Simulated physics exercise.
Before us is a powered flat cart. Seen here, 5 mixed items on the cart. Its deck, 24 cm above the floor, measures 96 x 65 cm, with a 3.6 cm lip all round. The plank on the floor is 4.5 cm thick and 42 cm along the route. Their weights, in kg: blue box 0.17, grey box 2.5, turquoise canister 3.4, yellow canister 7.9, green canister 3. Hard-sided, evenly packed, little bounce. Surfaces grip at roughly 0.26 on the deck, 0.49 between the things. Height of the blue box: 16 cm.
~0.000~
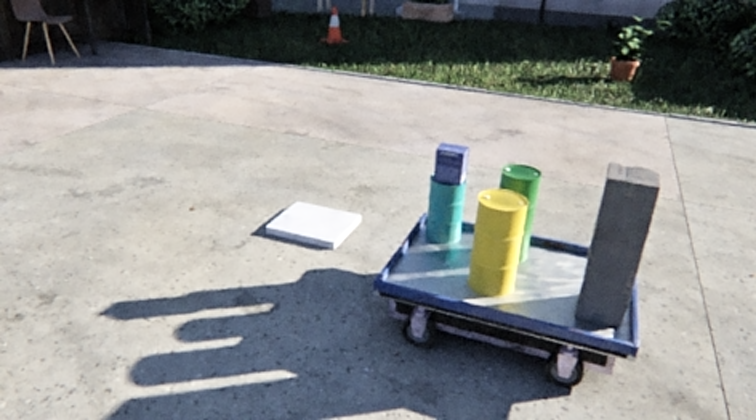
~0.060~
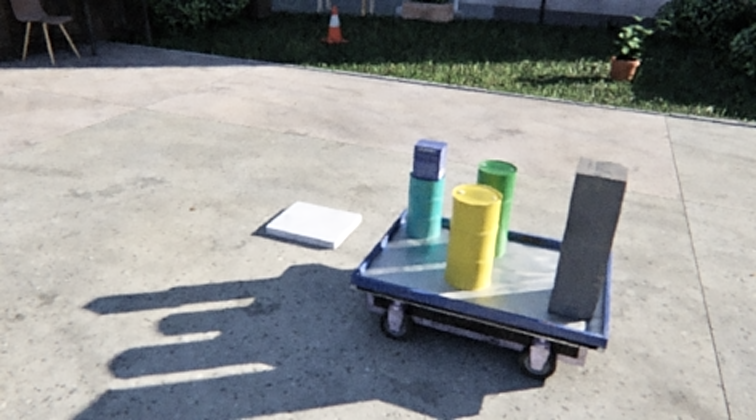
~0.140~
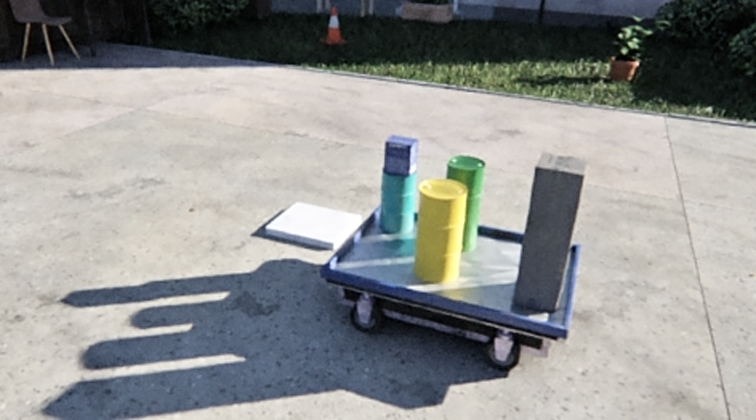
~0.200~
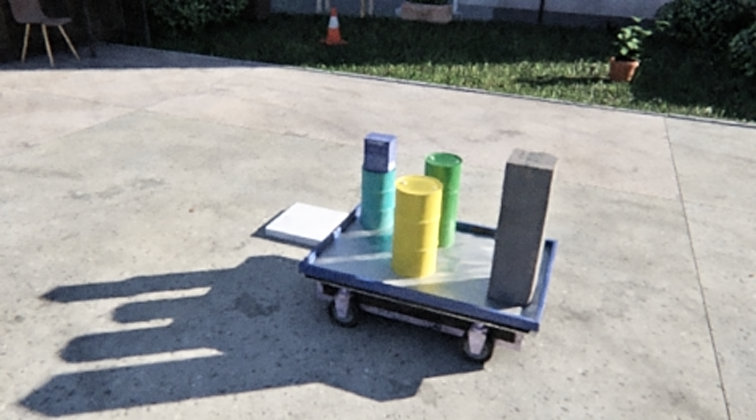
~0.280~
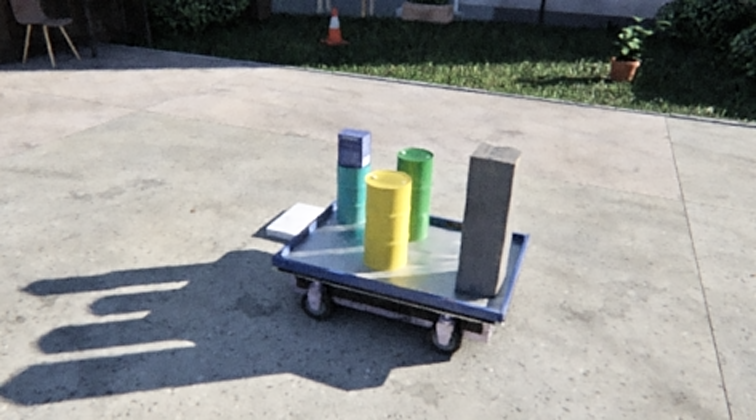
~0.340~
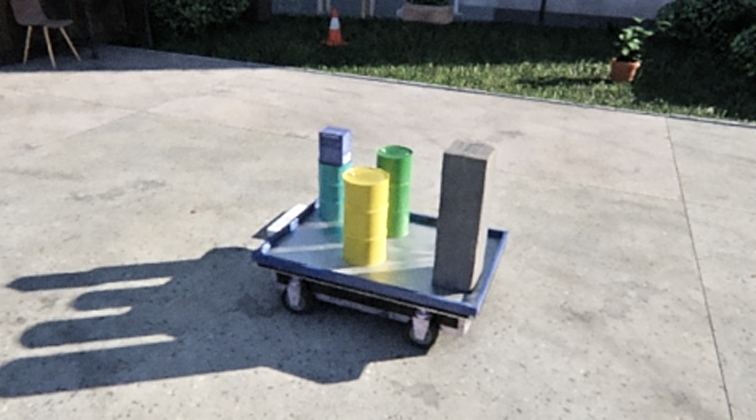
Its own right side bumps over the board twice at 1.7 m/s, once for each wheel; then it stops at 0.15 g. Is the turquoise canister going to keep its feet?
The turquoise canister topples.
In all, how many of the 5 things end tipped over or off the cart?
4 of them.
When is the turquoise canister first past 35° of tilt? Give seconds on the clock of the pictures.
Near 0.8 s.
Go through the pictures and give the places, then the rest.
Cart 0 cm along; turquoise canister (445, 207); blue box (451, 164), in the first frame.
Cart 10 cm along; yellow canister (472, 238); green canister (492, 209), in the second frame.
Cart 24 cm along; blue box (401, 156); grey box (549, 234), in the third frame.
Cart 34 cm along; yellow canister (416, 227); green canister (440, 200), in the fourth frame.
Cart 48 cm along; blue box (354, 148); grey box (489, 222), in the fifth frame.
Cart 58 cm along; turquoise canister (335, 188); yellow canister (365, 217), in the sixth frame.
After 0.84 s, cart 143 cm along; turquoise canister 40° off upright near (198, 164); green canister 38° off upright; blue box 5° off upright.
After 1.54 s, cart 249 cm along; grey box now off the cart; turquoise canister 46° off upright near (44, 138); blue box on its side.
In the end (3.6 s), off the cart and tipped over, grey box; toppled on the cart, blue box, turquoise canister and green canister; yellow canister under 10 cm from the start.
